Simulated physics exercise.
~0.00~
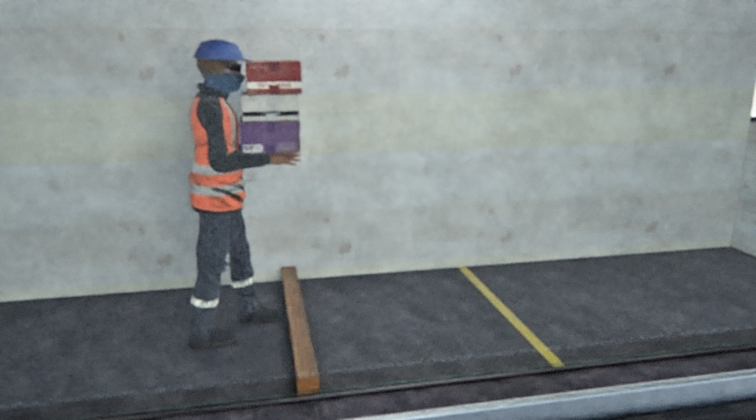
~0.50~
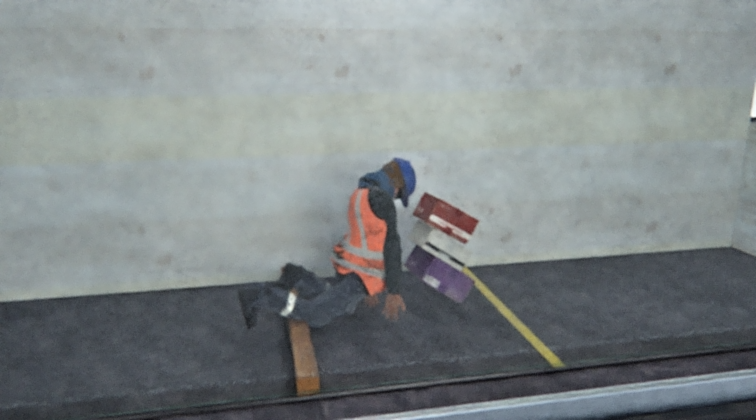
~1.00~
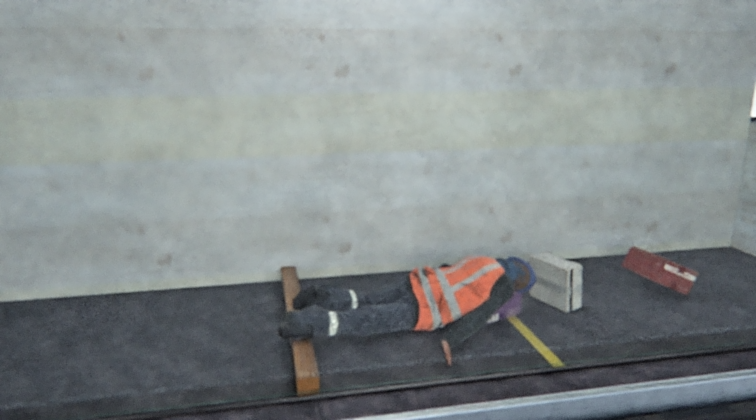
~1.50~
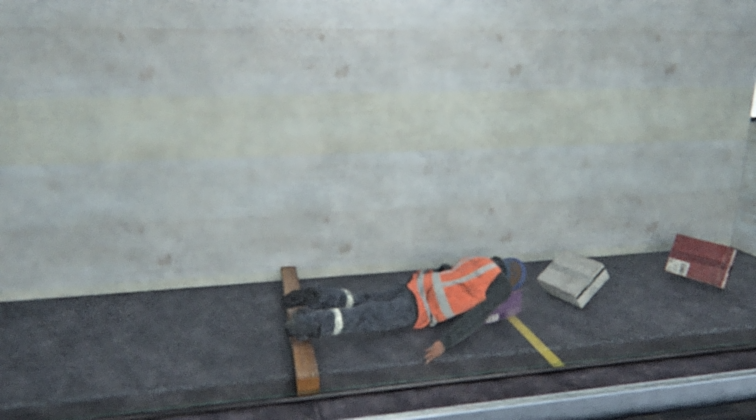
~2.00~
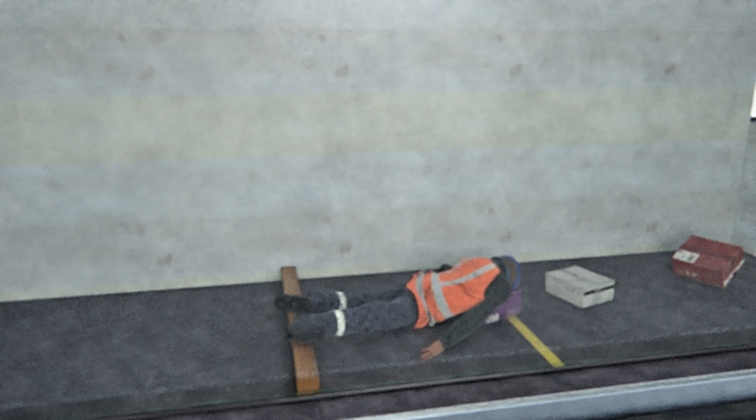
A worker in a blue cap and orange vest steps toward a low wooden rail, carrying a stack of red, white and purple boxes in both arms. The worker pitches forward to the right over the rail, dropping low as the boxes tip and come apart ahead. The body lands face down, legs across the rail, while the red and white boxes tumble on past the yellow line. They roll a little farther and settle, the red one farthest right. The worker lies still, head beside the purple box, both short of the line.
